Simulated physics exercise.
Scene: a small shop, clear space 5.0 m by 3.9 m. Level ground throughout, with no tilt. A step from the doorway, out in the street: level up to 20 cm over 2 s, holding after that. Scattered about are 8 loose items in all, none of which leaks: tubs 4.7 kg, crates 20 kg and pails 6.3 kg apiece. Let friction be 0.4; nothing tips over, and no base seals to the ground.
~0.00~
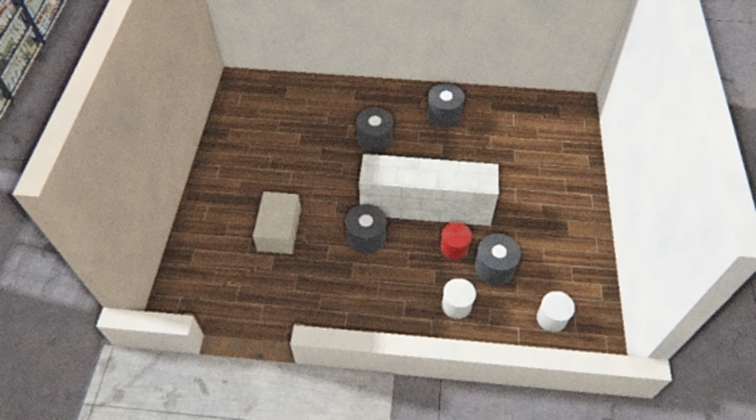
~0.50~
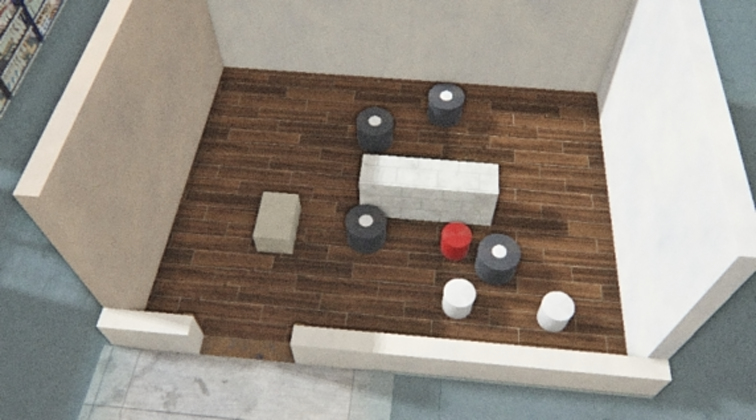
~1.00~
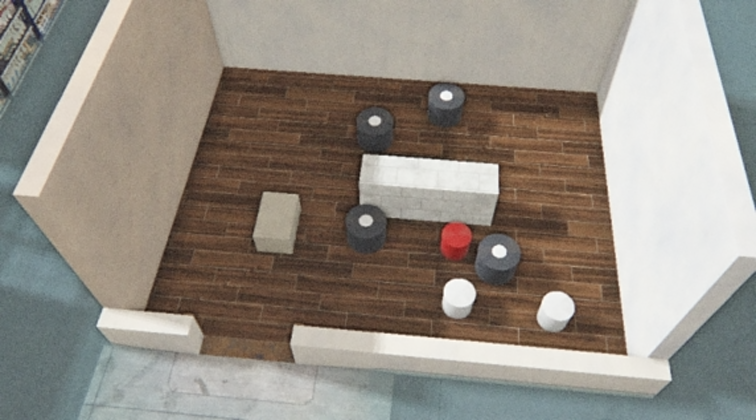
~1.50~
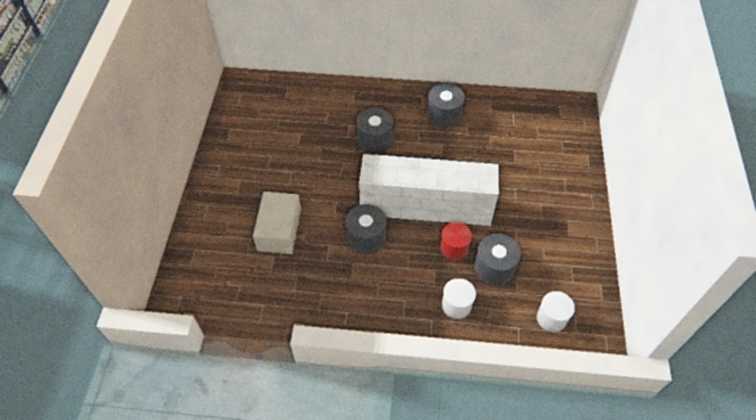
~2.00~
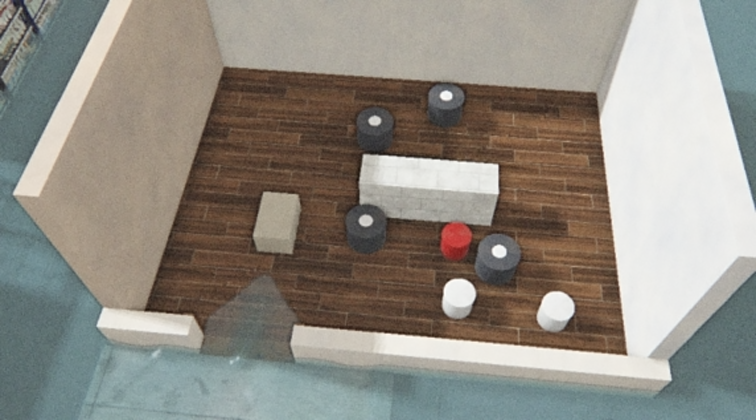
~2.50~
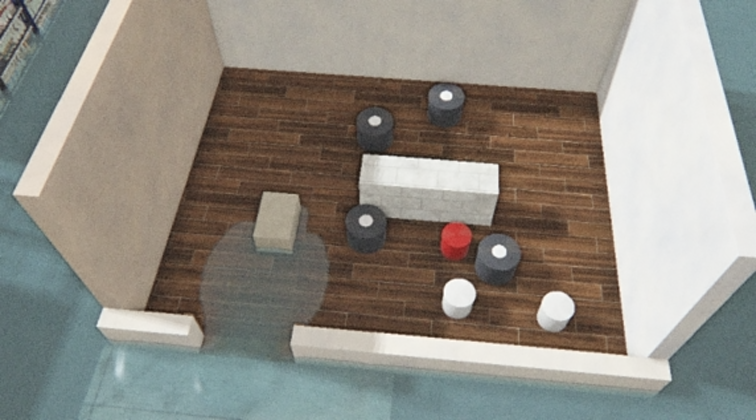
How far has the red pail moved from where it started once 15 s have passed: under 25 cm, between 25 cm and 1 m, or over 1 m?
I expect it stays close to its starting spot.
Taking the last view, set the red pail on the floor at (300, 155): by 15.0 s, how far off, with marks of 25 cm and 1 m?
It goes a long way.
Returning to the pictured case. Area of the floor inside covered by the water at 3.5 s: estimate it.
I'd put it close to 5.5 m2.
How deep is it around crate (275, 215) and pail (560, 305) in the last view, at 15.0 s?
First about 9 cm, second about 9 cm.
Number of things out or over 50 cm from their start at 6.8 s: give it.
It comes to 3.
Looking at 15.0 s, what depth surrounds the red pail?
Depth approx. 7 cm.
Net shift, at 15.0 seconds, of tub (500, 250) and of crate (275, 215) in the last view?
First 60 cm, then 300 cm.
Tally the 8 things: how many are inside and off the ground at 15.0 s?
Count: 6.
After 3.5 s the red pail is near (457, 235), 0.0 m from its start, aground; 0 afloat.
After 6.8 s the red pail is near (464, 237), 0.1 m from its start, aground; 1 afloat.
After 11.0 s the red pail is near (464, 237), 0.1 m from its start, aground; 4 afloat.
After 15.0 s the red pail is near (467, 235), 0.1 m from its start, aground; 6 afloat.
